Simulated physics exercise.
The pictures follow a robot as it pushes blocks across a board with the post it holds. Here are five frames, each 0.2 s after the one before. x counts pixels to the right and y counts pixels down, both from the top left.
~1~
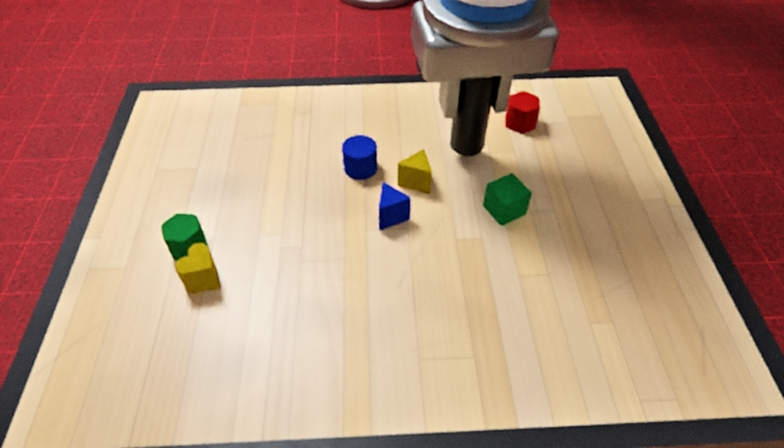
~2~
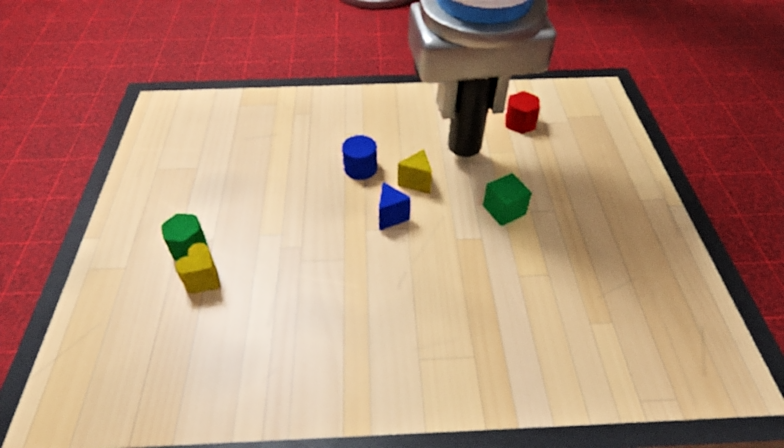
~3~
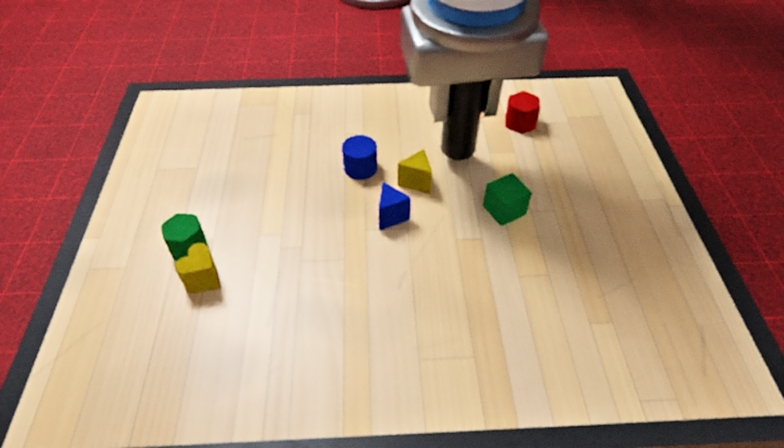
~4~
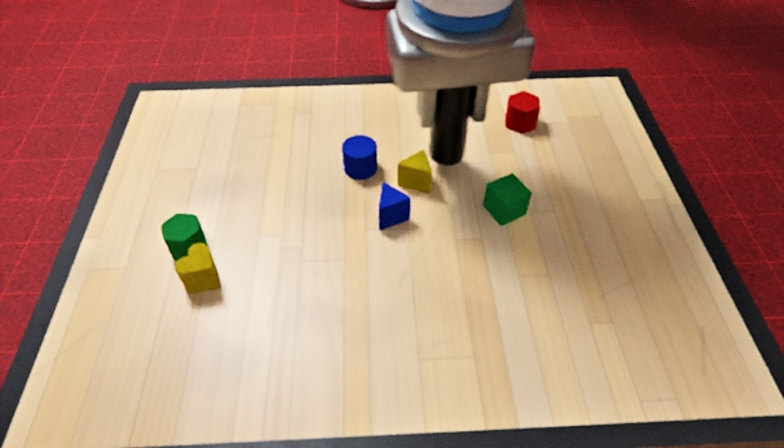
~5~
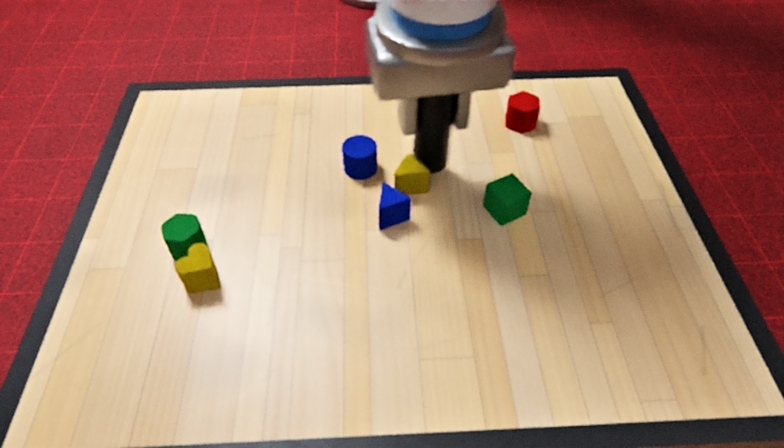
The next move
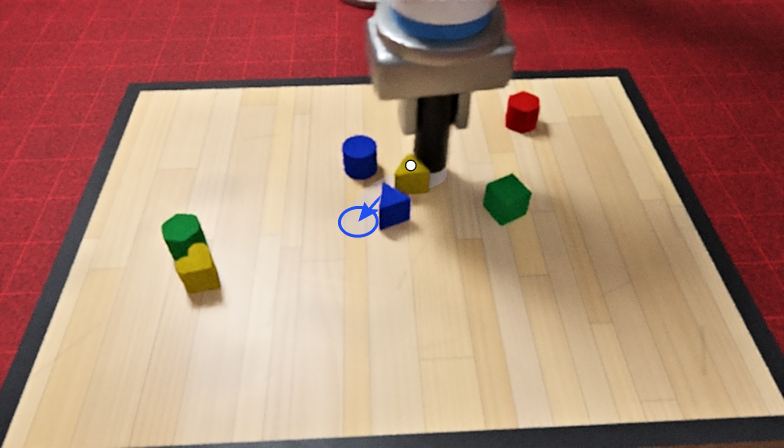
A robotic arm with a black post slid slowly left across a wooden board and nudged the yellow triangular block slightly left, while the blue, green and red blocks around it stayed still.
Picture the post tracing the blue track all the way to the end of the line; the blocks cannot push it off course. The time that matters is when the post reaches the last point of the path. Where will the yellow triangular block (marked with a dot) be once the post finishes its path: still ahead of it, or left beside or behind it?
It is still in front.
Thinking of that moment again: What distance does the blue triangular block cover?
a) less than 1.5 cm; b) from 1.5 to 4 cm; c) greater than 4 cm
I'll go with b - from 1.5 to 4 cm.
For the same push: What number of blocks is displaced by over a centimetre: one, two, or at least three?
The push will move two blocks.
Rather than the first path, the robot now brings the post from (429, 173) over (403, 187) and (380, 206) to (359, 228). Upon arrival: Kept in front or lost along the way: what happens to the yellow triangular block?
In front, still.
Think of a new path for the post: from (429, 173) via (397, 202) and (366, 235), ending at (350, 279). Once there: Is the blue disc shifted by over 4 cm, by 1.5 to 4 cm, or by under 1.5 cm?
Short: Under 1.5 cm.
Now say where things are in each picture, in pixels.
The first picture shows post's lower end at (467, 145); blue disc at (359, 146); blue triangular block at (391, 196); yellow triangular block at (418, 161).
The second picture shows post at (465, 146); blocks still.
The third picture shows post at (458, 149); blocks still.
The fourth picture shows post at (447, 154); blocks still.
The fifth picture shows post at (430, 161); blue disc at (359, 146); blue triangular block at (391, 196); yellow triangular block at (411, 165).
Drawn move, from (429, 173) through (388, 191) to (358, 222); the dot is on the yellow triangular block.
The first path, step by step. Halfway along, post at (388, 180); blue triangular block at (384, 200), turned 60° anticlockwise; yellow triangular block at (370, 186), turned 15° anticlockwise.
At the end, post at (358, 210); blue disc still; blue triangular block at (383, 212), turned 90° anticlockwise; yellow triangular block at (339, 221), turned 30° anticlockwise.
